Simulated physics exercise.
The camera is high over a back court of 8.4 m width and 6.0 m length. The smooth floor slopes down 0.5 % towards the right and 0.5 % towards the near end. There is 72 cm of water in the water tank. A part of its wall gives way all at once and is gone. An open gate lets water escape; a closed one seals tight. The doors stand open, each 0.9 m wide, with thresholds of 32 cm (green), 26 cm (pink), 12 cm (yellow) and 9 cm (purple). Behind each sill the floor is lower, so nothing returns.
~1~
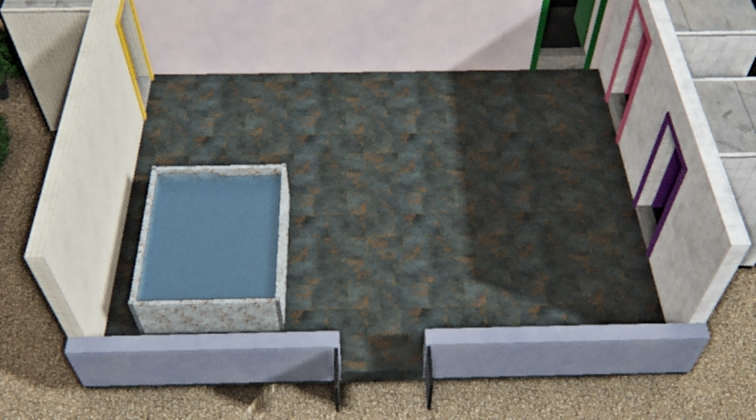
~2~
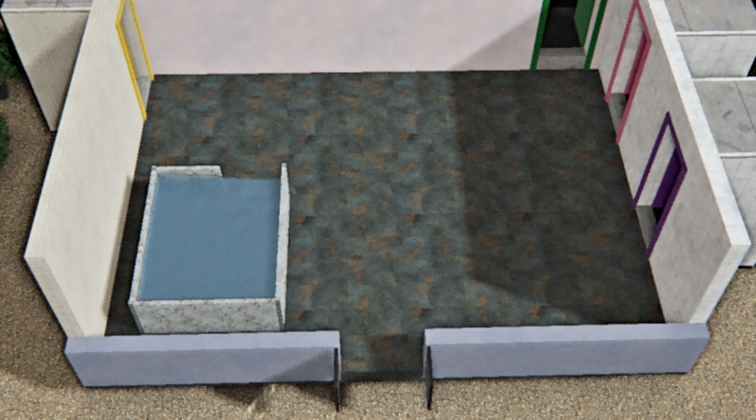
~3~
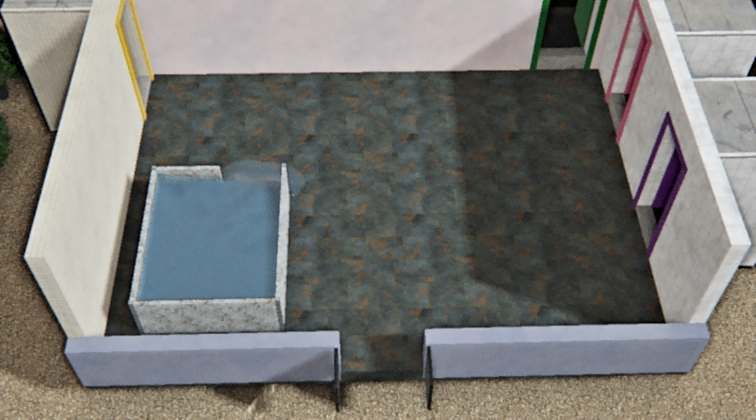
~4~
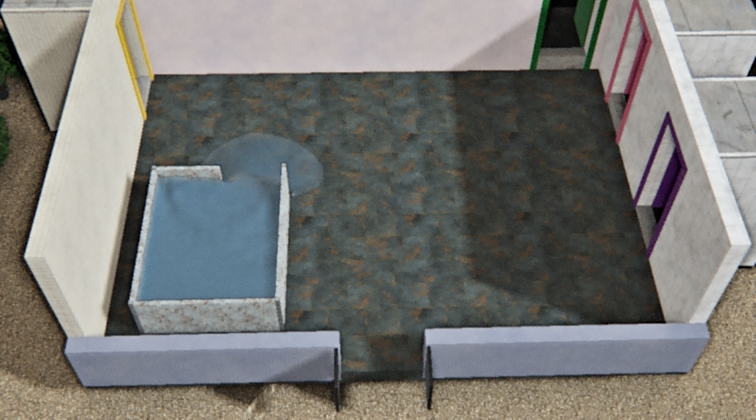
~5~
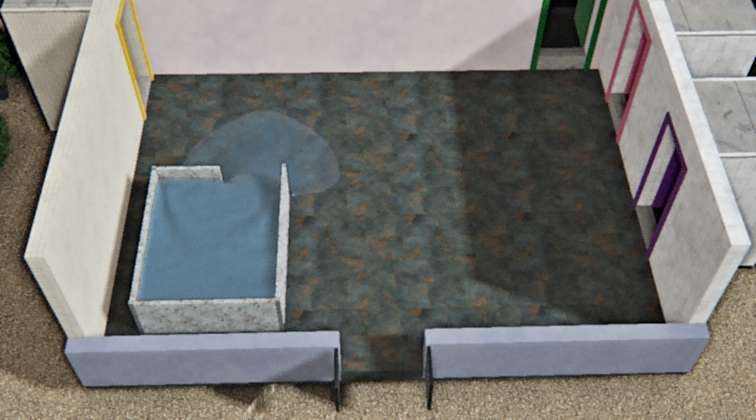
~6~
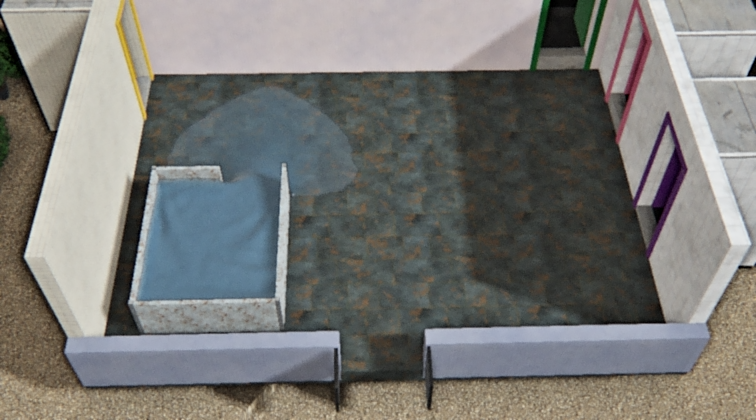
The clip shows a still, full water tank on a dark floor enclosed by low walls and coloured doorways; part of the tank's far wall vanishes, and water pours through the gap, spreading outward in a thin, widening sheet.
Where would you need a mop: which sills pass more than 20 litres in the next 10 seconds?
Door by door: At the green door it does not reach the limit; at the pink door it stays under the limit; at the yellow door it passes the limit; at the purple door it keeps below the limit.
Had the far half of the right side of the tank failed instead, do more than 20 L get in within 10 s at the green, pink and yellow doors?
Against that limit: Green under, pink below, yellow not over.
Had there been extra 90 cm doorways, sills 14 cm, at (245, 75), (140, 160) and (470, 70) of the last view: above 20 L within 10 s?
In turn: Over, below, not over.
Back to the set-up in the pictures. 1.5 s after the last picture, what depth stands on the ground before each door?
Depths in cm: Green 0, pink 0, yellow 18, purple 0.
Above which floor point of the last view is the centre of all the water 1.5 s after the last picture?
Around (251, 195).
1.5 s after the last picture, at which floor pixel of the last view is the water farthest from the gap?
Around (499, 72).
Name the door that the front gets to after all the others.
It is the purple one.
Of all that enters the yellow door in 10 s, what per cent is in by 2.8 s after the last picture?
Some 50 per cent by then.
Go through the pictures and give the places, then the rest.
In the first picture, still water, 72 cm deep, in the water tank at (213, 234).
In the second picture, the front is at (293, 194), 0.6 m from the gap on the water tank's far side; 0.3 m2 of floor is under water; 72 cm left at the back of the water tank.
In the third picture, water pours out on the water tank's far side and has run 0.9 m, to (235, 165); typically 11 cm deep outside, 72 cm at the water tank's back.
In the fourth picture, water pours out on the water tank's far side and has run 1.4 m, to (248, 136); typically 8 cm deep outside, 72 cm at the water tank's back.
In the fifth picture, water pours out on the water tank's far side and has run 2.0 m, to (273, 114); typically 6 cm deep outside, 72 cm at the water tank's back.
In the sixth picture, the front is at (281, 90), 2.6 m from the gap on the water tank's far side; 5.5 m2 of floor is under water; 71 cm left at the back of the water tank.
Then, 0.7 s after the last picture water covers 25 % of the floor and is deepest (43 cm) near (261, 195); green door not reached, pink door not reached, yellow door 3 cm at the sill, 0 L in, purple door not reached.
Then, 1.5 s after the last picture water covers 30 % of the floor and is deepest (36 cm) near (272, 194); green door not reached, pink door not reached, yellow door 18 cm at the sill, 5 L in, purple door not reached.
Then, 2.8 s after the last picture water covers 40 % of the floor and is deepest (26 cm) near (261, 195); green door 6 cm at the sill, 0 L in, pink door 12 cm at the sill, 0 L in, yellow door 23 cm at the sill, 77 L in, purple door not reached.
Then, 5.3 s after the last picture water covers 65 % of the floor and is deepest (18 cm) near (261, 195); green door 12 cm at the sill, 0 L in, pink door 15 cm at the sill, 0 L in, yellow door 16 cm at the sill, 143 L in, purple door 8 cm at the sill, 0 L in.
Then, 9.3 s after the last picture water covers 90 % of the floor and is deepest (16 cm) near (666, 350); green door 11 cm at the sill, 0 L in, pink door 11 cm at the sill, 0 L in, yellow door 8 cm at the sill, 149 L in, purple door 7 cm at the sill, 0 L in.
